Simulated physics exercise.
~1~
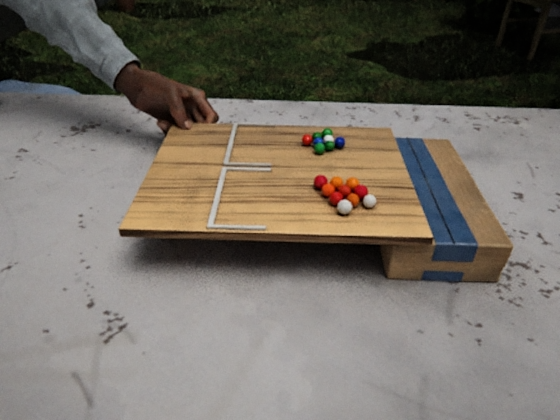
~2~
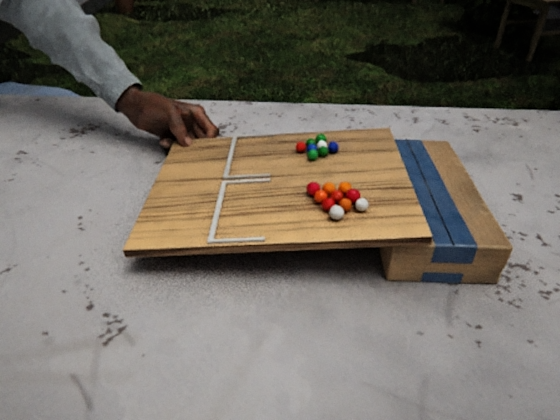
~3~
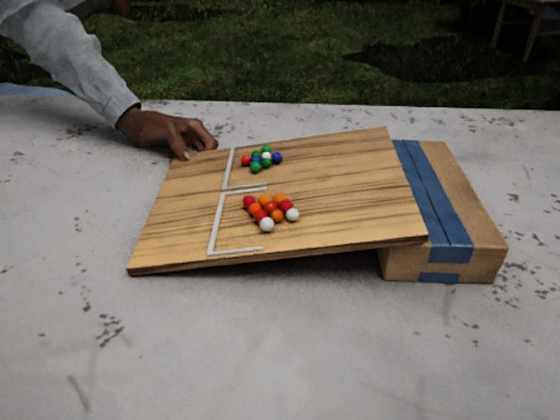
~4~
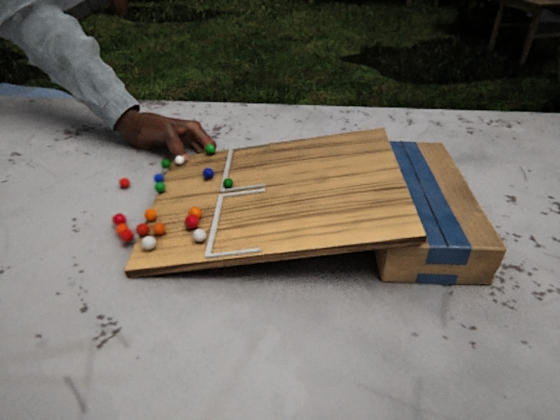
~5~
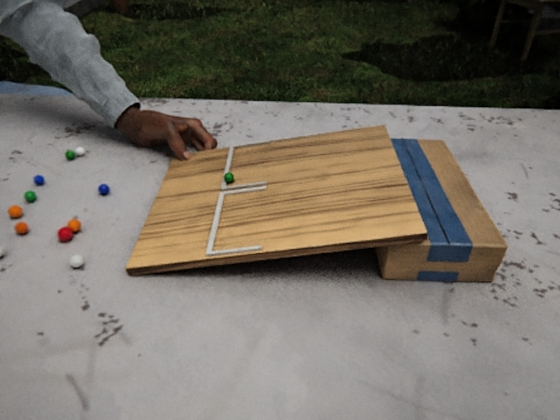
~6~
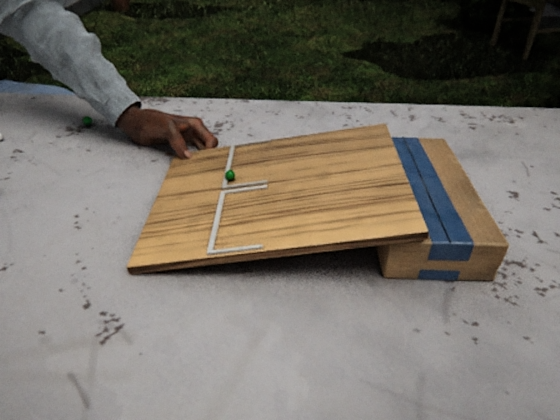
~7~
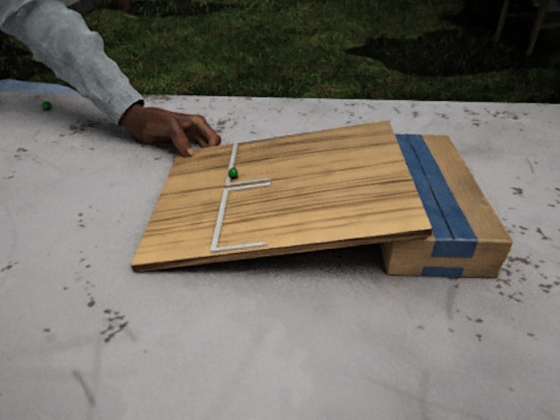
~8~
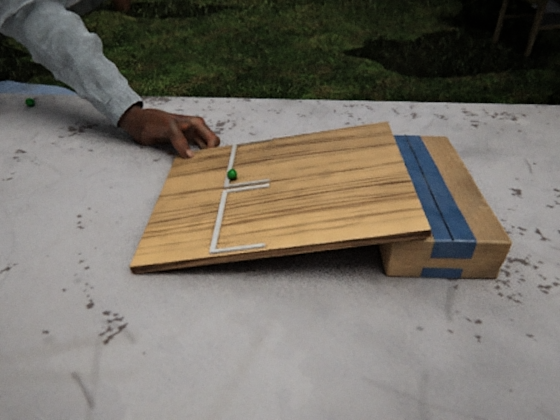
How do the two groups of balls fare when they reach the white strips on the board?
Both groups get past the strips. All of the front group and most of the back group go over, while one green ball stays on the board by the back strip.
Colored balls roll left down a hand-lowered board over white strips, leaving one green ball behind.
